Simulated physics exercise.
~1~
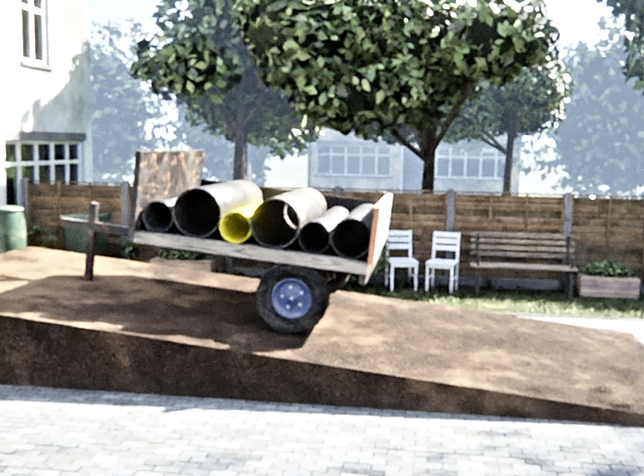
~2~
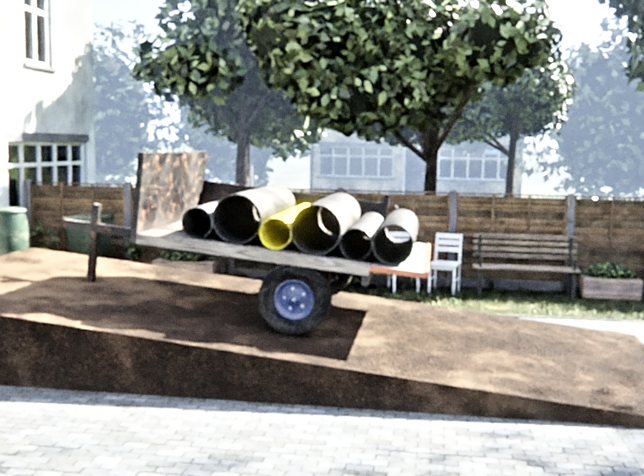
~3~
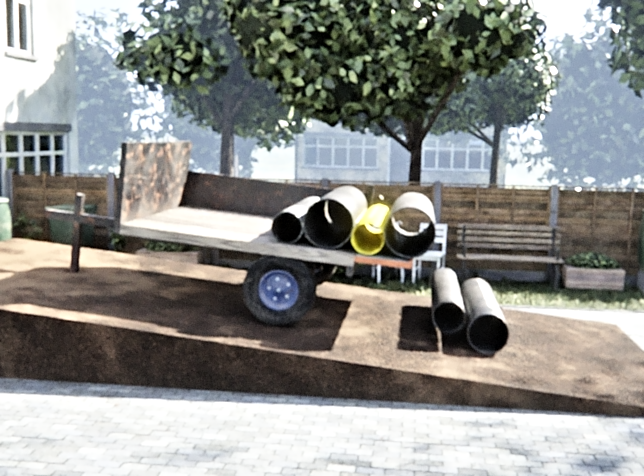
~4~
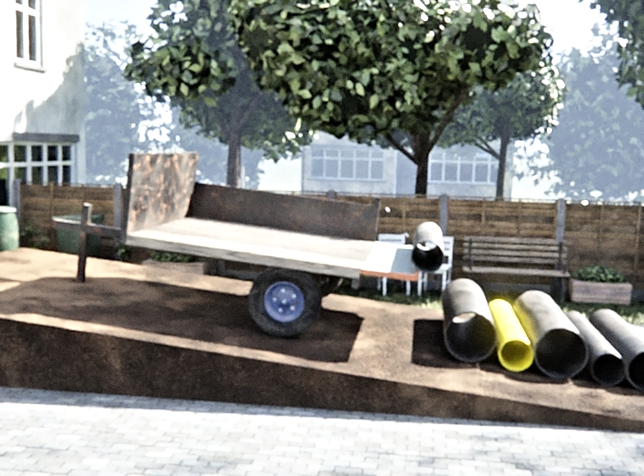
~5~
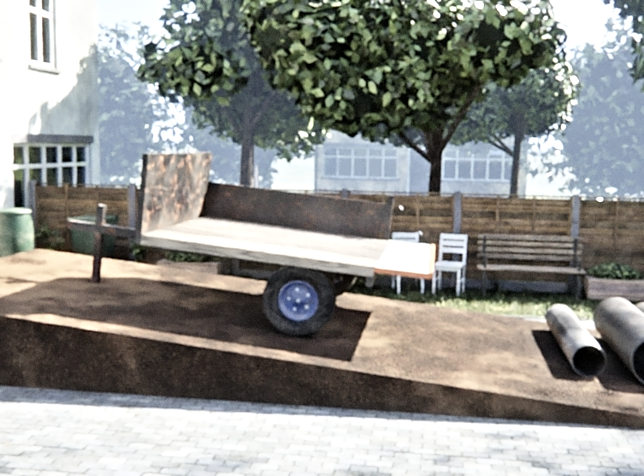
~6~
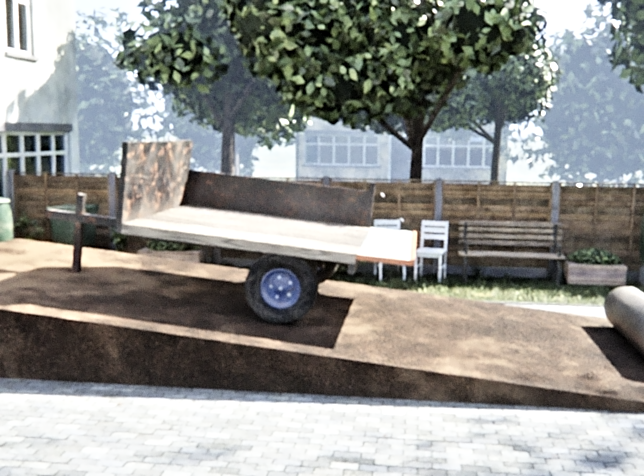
Pipes, one yellow, rolling right off a sloping trailer as its tailgate drops, then down the dirt incline, leaving the bed empty.
